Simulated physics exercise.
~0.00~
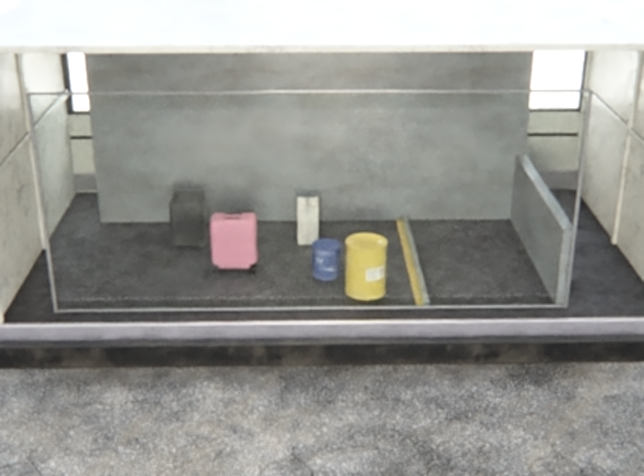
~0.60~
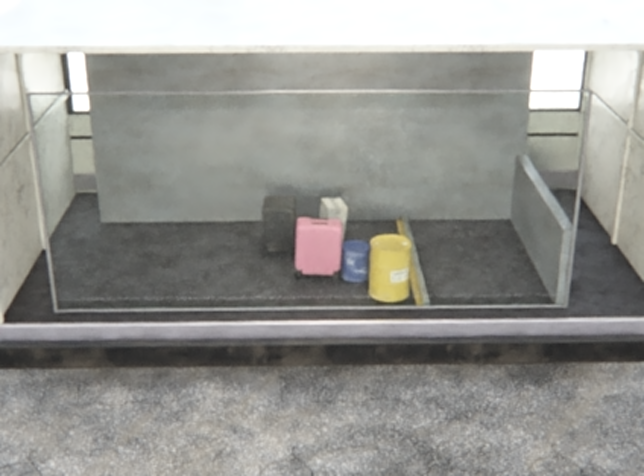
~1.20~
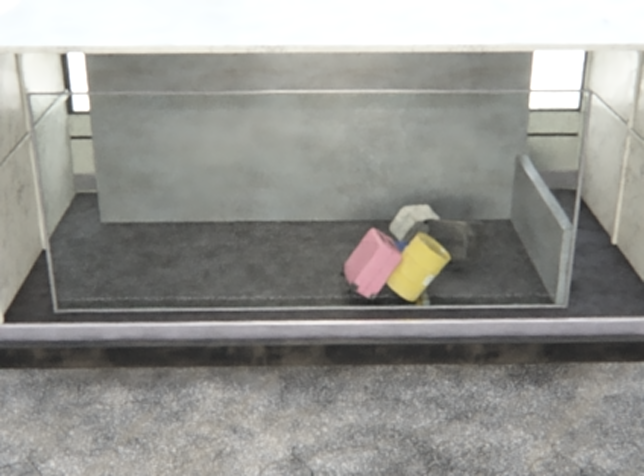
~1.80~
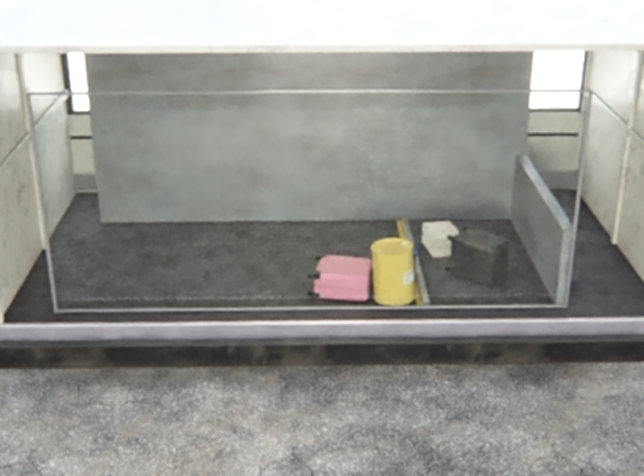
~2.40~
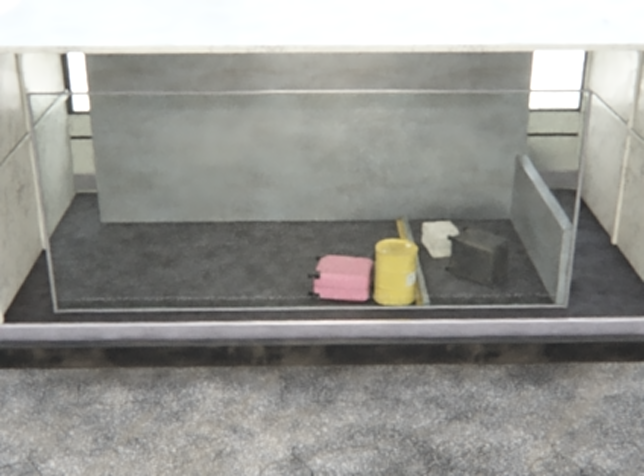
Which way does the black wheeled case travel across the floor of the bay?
The black wheeled case moves to the right.
